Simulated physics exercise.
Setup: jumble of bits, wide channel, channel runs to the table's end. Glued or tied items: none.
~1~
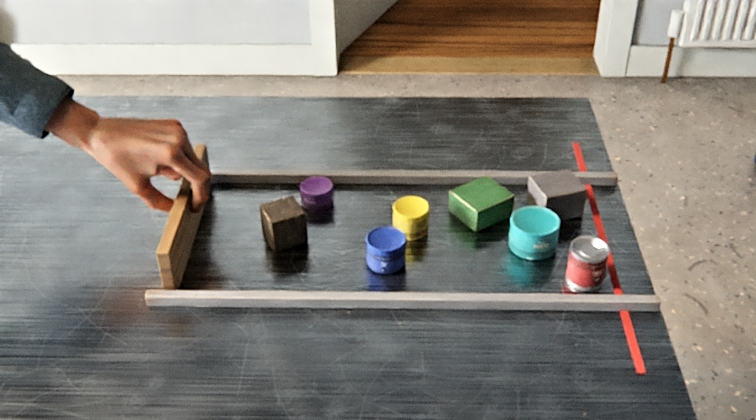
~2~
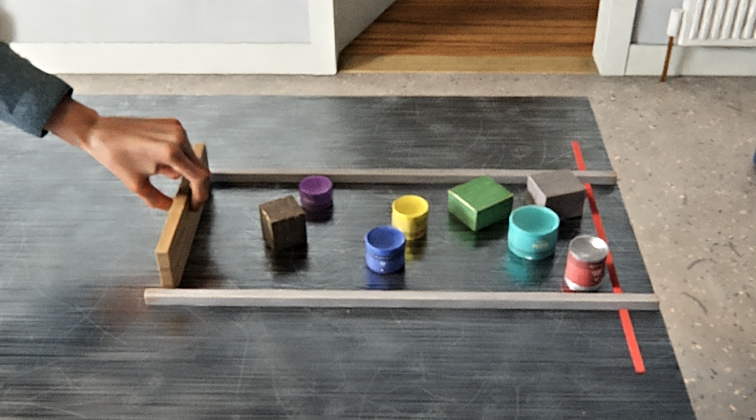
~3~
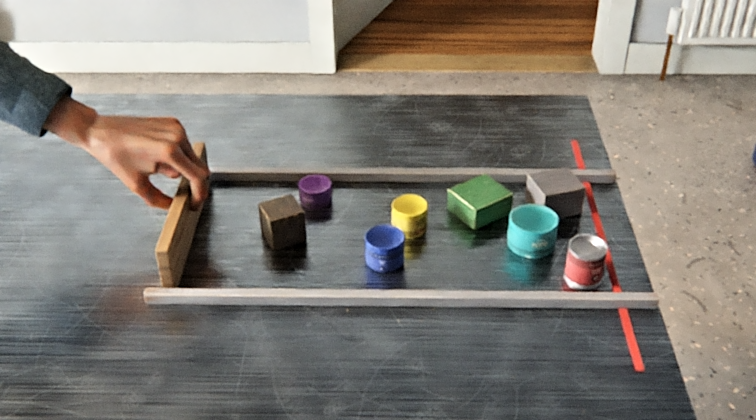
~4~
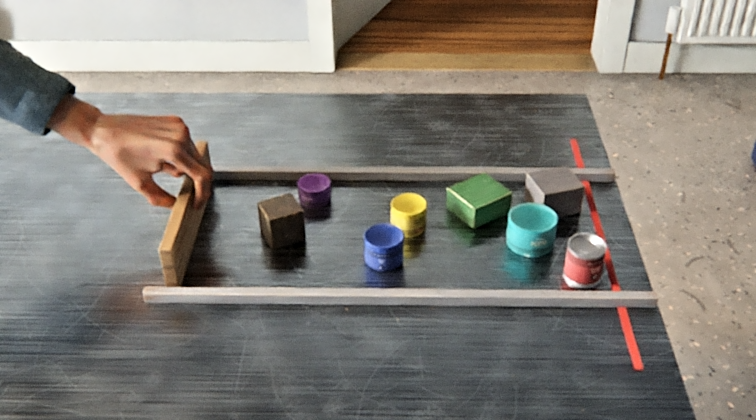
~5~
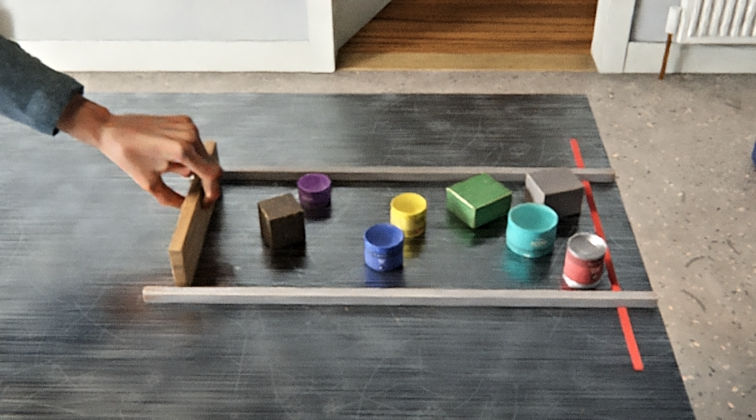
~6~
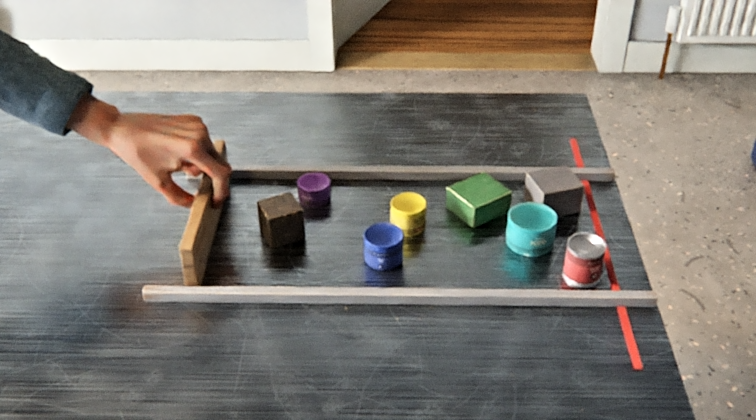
A hand holds a wooden board still, then slides it slightly right toward the scattered blocks and tubs.
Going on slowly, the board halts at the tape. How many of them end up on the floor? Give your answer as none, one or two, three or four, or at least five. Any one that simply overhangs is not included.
The count is three or four.
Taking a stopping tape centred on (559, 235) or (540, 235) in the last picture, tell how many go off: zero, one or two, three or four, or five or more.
One or two; 1 or 2.
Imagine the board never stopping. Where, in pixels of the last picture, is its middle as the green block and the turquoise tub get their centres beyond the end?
Approx. (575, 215) / approx. (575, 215) for the other.
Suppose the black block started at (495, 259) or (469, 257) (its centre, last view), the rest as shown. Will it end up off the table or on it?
At the first place it rests in place, and at the second it rests in place.
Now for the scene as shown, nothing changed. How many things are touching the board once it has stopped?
Count: 4.
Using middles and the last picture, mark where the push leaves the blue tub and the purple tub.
I'd say approximately (631, 257) and then (607, 191).
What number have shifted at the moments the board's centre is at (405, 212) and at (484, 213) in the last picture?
Answer - first 5, then 7.
Early on, none off yet; red pot at rest near (584, 260); grey block at rest near (554, 193); turquoise tub at rest near (531, 229).
A while later, none off yet; red pot at rest near (584, 260); grey block travelled a little near (579, 193); turquoise tub moving near (536, 232).
Finally, the number that fall off is three or four; lost, green block, turquoise tub, grey block and red pot.
